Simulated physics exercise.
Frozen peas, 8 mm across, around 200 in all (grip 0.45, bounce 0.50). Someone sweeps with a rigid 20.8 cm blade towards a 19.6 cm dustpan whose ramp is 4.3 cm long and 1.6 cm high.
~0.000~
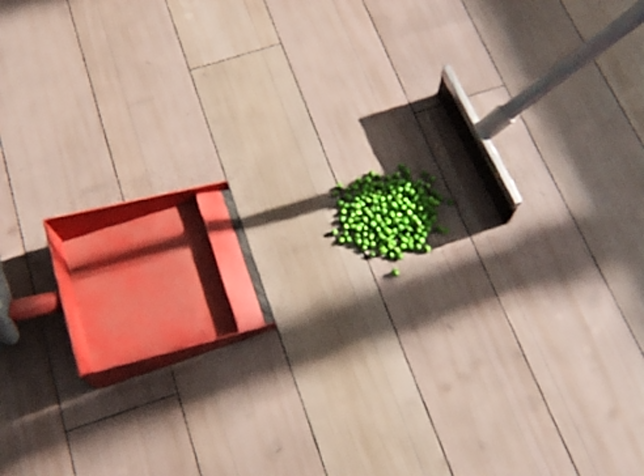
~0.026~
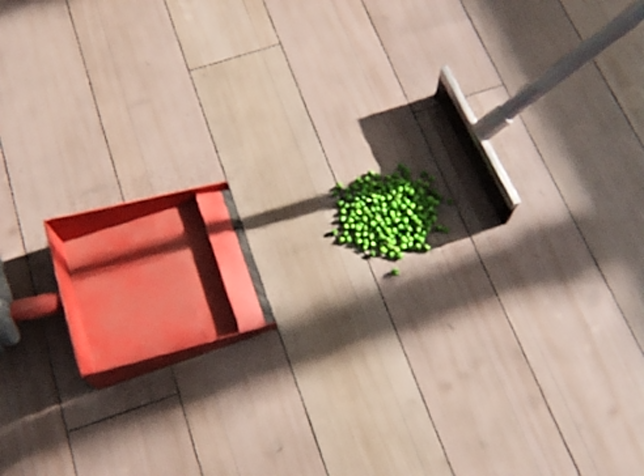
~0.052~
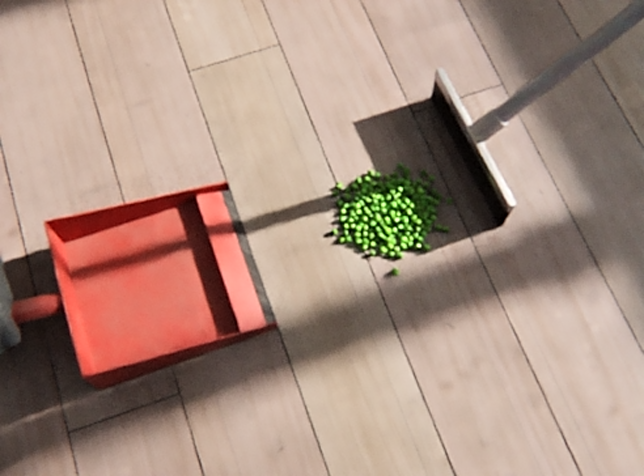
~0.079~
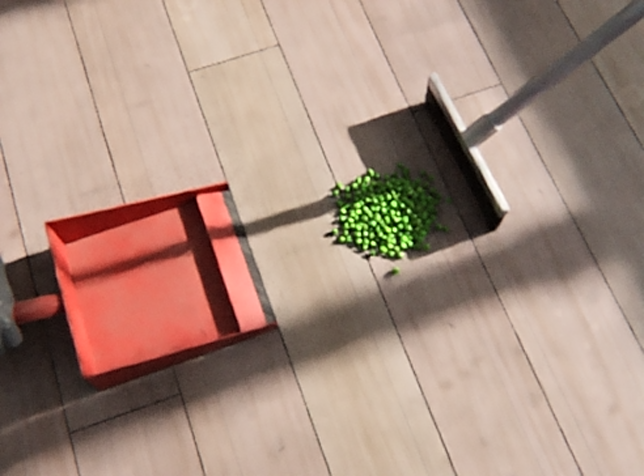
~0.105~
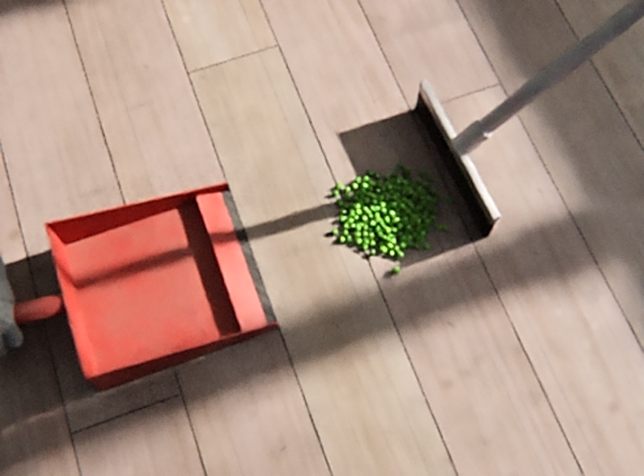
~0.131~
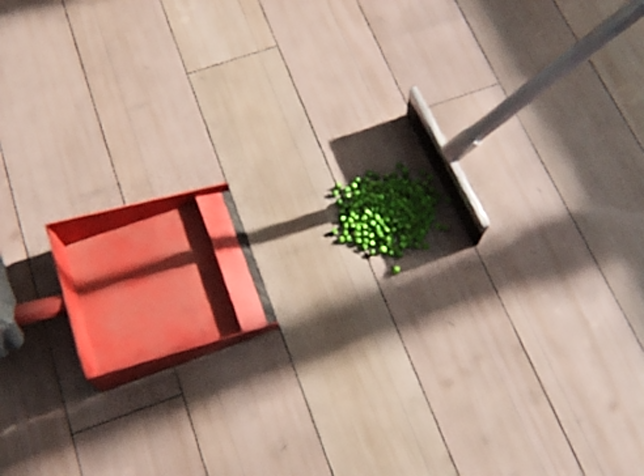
On a wooden plank floor, a flat blade on a pole sliding left towards a still pile of green peas beside a red dustpan.
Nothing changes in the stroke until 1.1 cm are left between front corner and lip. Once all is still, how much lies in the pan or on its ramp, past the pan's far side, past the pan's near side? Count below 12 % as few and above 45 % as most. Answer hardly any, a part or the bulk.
Pan a part, far side hardly any, near side a part.
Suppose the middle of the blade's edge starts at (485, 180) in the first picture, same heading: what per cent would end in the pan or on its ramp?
Some 30 per cent.
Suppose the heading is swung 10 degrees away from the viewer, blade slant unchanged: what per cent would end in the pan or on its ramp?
In that case some 50 per cent.
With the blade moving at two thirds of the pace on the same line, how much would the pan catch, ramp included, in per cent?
Then about 35 per cent.
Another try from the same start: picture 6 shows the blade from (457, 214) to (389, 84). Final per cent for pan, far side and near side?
Pan 40, far 10, near 20.
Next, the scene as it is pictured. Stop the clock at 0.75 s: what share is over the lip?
Near 40 per cent so far.
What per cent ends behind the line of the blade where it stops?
Some 10 per cent.
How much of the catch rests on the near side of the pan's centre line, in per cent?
About 80 per cent.
After 0.34 s, middle of the blade 14 cm from the lip; 0 % over the lip, far side 0 %, near side 5 %.
Then, at 0.48 s, middle of the blade 6 cm from the lip; 0 % over the lip, far side 5 %, near side 20 %.
After 0.75 s, middle of the blade 2 cm from the lip; 40 % over the lip, far side 5 %, near side 25 %.
In the end, at 1.5 s, pan 35 %, far side 5 %, near side 25 %, in front of the lip or behind the blade 35 %.
